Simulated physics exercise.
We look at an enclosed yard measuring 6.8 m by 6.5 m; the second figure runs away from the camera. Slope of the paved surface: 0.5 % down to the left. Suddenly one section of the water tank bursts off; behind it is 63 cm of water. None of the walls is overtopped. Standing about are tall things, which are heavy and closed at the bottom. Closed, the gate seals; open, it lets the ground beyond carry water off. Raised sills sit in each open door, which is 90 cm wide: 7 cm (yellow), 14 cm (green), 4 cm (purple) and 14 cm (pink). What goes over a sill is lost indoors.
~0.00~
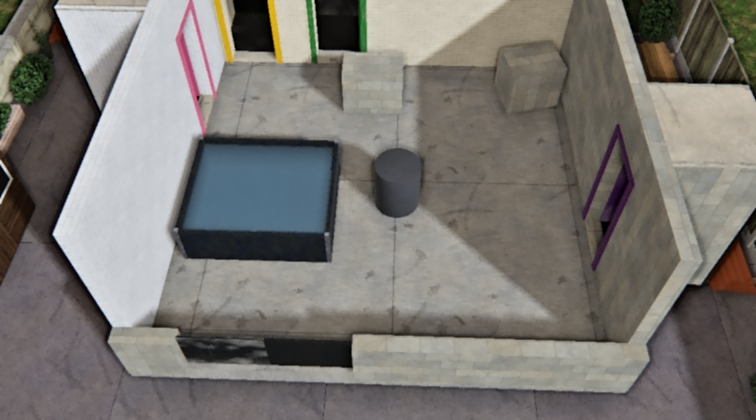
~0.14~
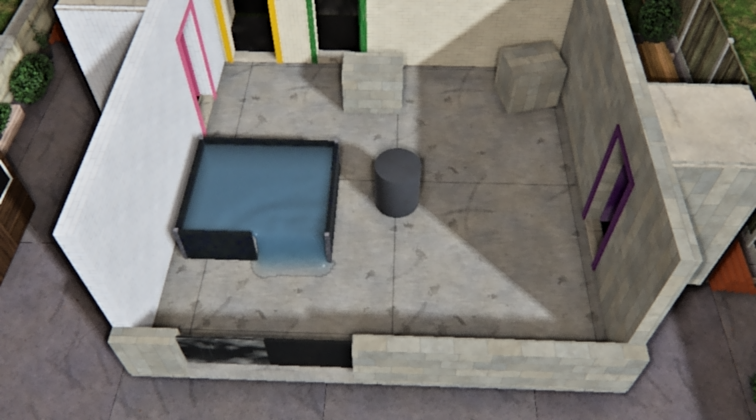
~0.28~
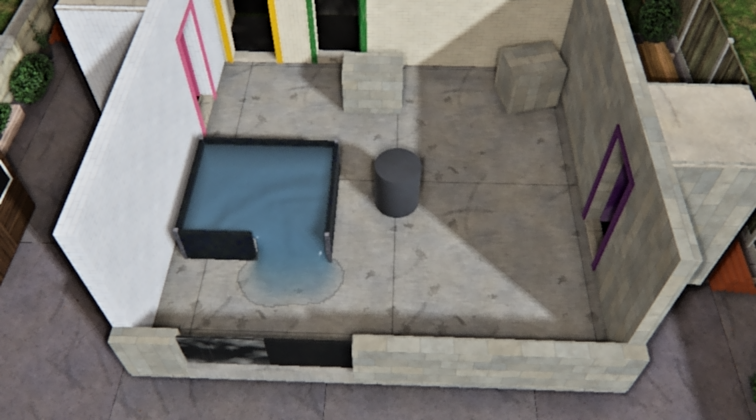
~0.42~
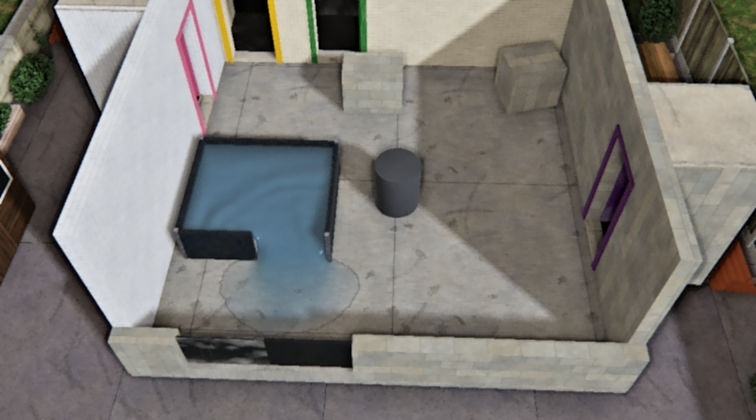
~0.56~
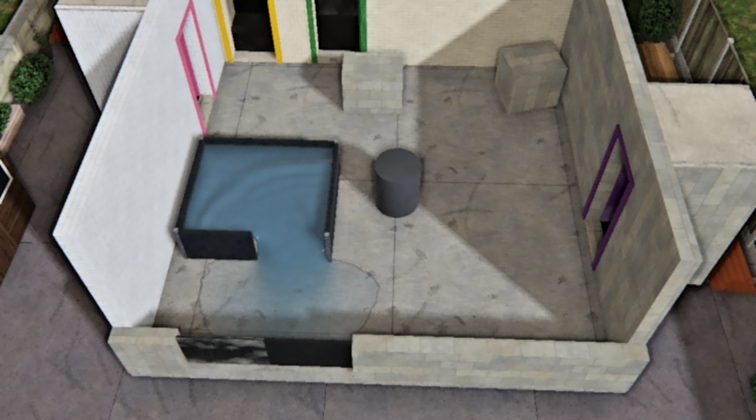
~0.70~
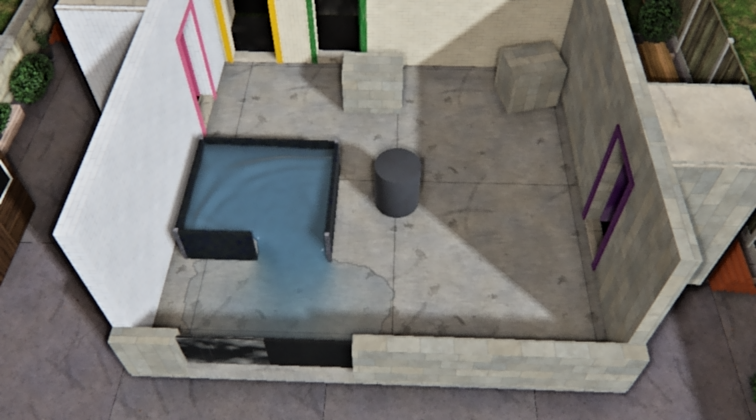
At the start, still blue water fills a dark-walled tank in a walled yard, left of a gray cylinder. Part of the tank's front wall disappears, and water pours through the gap onto the paving. The shallow puddle fans out toward the low front wall and spreads sideways to the right.
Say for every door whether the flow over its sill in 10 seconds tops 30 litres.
Result: Yellow door - falls short; green door - falls short; purple door - tops it; pink door - falls short.
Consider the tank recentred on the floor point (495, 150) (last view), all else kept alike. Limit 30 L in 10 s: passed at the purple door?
So the purple door tops the limit.
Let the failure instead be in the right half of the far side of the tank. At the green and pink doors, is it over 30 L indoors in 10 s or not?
Checking each door against the limit: Green tops it, pink does not exceed it.
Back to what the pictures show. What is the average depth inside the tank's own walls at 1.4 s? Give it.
It averages close to 44 cm.
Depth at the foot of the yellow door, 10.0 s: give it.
Around 4.5 cm deep.
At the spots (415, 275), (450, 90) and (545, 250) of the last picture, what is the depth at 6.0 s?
Spot by spot: Some 2, 0, then 10 cm.
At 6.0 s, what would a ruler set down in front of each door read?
Yellow 9 cm, green 2 cm, purple 9 cm, pink 3 cm.
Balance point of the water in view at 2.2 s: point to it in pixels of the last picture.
Balance point at about (286, 261).
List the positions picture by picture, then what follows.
Still water, 63 cm deep, in the water tank at (261, 187), in the first picture.
Water pours out at (292, 252) and has run 0.6 m, to (256, 267); typically 5 cm deep outside, 63 cm at the water tank's back, in the second picture.
The front is at (255, 297), 0.9 m from the gap at (292, 252); 0.9 m2 of floor is under water; 63 cm left at the back of the water tank, in the third picture.
Water pours out at (292, 253) and has run 1.3 m, to (265, 329); typically 7 cm deep outside, 63 cm at the water tank's back, in the fourth picture.
The front is at a hidden place, 1.8 m from the gap at (292, 253); 3.3 m2 of floor is under water; 59 cm left at the back of the water tank, in the fifth picture.
The front is at a hidden place, 2.0 m from the gap at (292, 252); 3.8 m2 of floor is under water; 54 cm left at the back of the water tank, in the sixth picture.
After 1.4 s water covers 15 % of the floor and is deepest (40 cm) near (282, 355); yellow door not reached, green door not reached, purple door not reached, pink door not reached.
After 2.2 s water covers 25 % of the floor and is deepest (36 cm) near (159, 352); yellow door not reached, green door not reached, purple door not reached, pink door not reached.
After 3.5 s water covers 40 % of the floor and is deepest (28 cm) near (147, 351); yellow door not reached, green door not reached, purple door 11 cm at the sill, 4 L in, pink door 4 cm at the sill, 0 L in.
After 6.0 s water covers 65 % of the floor and is deepest (18 cm) near (296, 344); yellow door 9 cm at the sill, 8 L in, green door 2 cm at the sill, 0 L in, purple door 9 cm at the sill, 42 L in, pink door 3 cm at the sill, 0 L in.
After 10.0 s water covers 90 % of the floor and is deepest (12 cm) near (147, 351); yellow door 4 cm at the sill, 12 L in, green door 9 cm at the sill, 0 L in, purple door 7 cm at the sill, 77 L in, pink door 2 cm at the sill, 0 L in.
